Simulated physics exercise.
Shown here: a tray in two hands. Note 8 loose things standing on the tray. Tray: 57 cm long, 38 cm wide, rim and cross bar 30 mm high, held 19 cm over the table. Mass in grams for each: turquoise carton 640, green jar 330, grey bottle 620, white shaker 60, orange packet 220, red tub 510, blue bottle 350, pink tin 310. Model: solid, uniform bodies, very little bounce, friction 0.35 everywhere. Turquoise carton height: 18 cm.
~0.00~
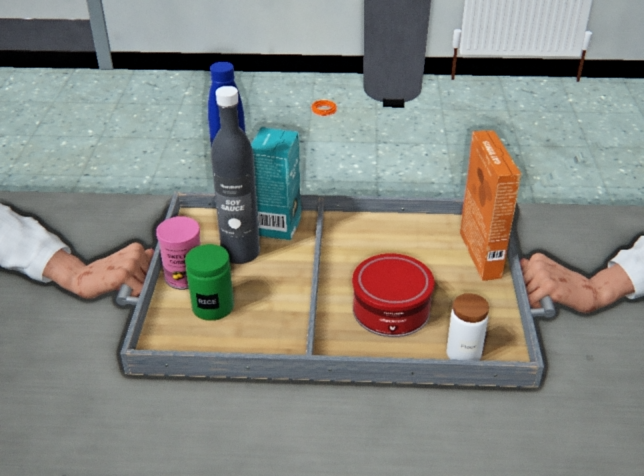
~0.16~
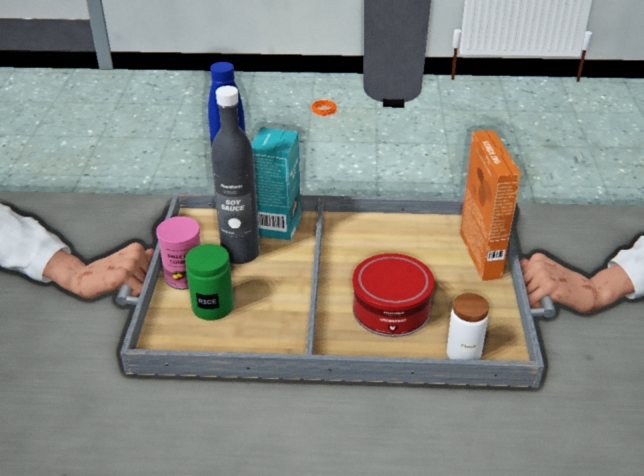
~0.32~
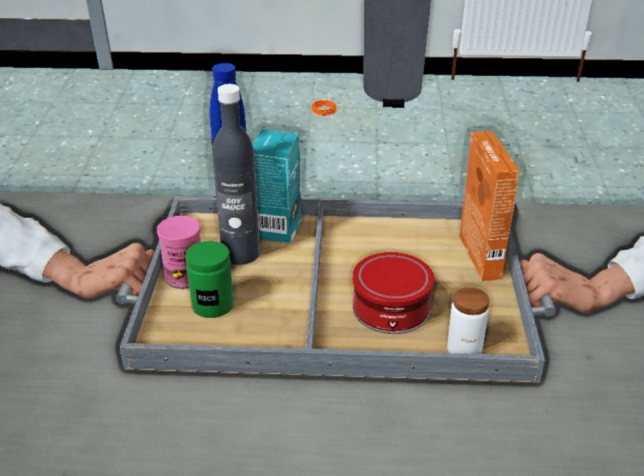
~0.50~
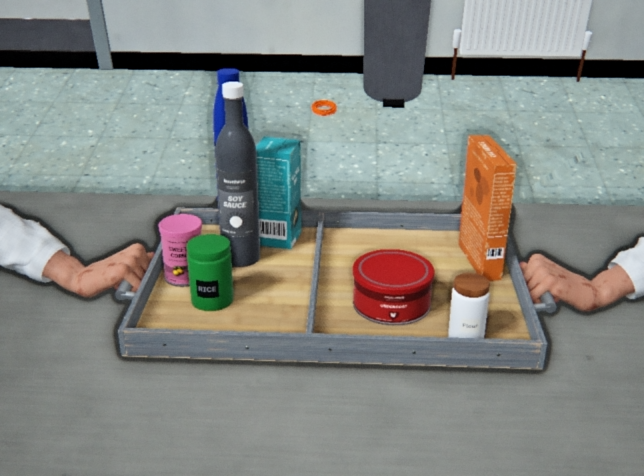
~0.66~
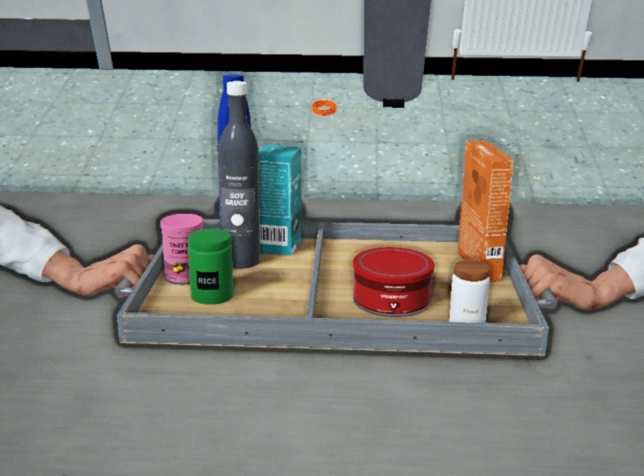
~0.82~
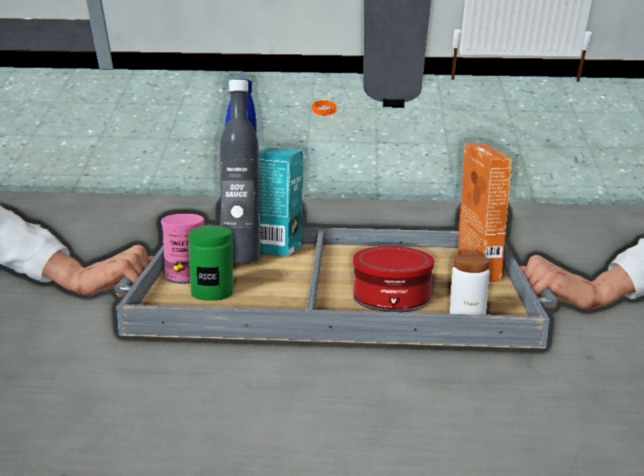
At the start, two hands grip a level divided tray on which a grey bottle, cartons, jars, a red tub and a white shaker stand. The hands then tilt the tray gradually, its far edge going down, while the items stay standing in their places, and the tilt is steepest at the end.
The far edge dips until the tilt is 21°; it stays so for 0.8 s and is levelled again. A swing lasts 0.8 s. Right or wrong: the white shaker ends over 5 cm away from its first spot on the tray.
Right.
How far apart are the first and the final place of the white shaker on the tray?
Net shift near 30 cm.
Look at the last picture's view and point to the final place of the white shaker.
It stops at about (449, 205).
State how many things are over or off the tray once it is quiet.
3.
By 1.12 s, tray tilted 21°, far edge down; turquoise carton and grey bottle now off the tray; white shaker 3 cm from its spot near (467, 283); orange packet 3 cm from its spot.
By 1.52 s, tray tilted 21°, far edge down; white shaker 11 cm from its spot near (460, 264); green jar 10 cm from its spot; red tub 10 cm from its spot.
By 2.02 s, tray tilted 14°, far edge down; white shaker 27 cm from its spot near (449, 227); pink tin 16 cm from its spot; red tub 19 cm from its spot.
When it is over (3.0 s), off the tray, turquoise carton, grey bottle and blue bottle; not toppled but over 5 cm from the start, green jar, white shaker, red tub and pink tin; the last one within 5 cm of the start. In the last view, white shaker near (449, 205).
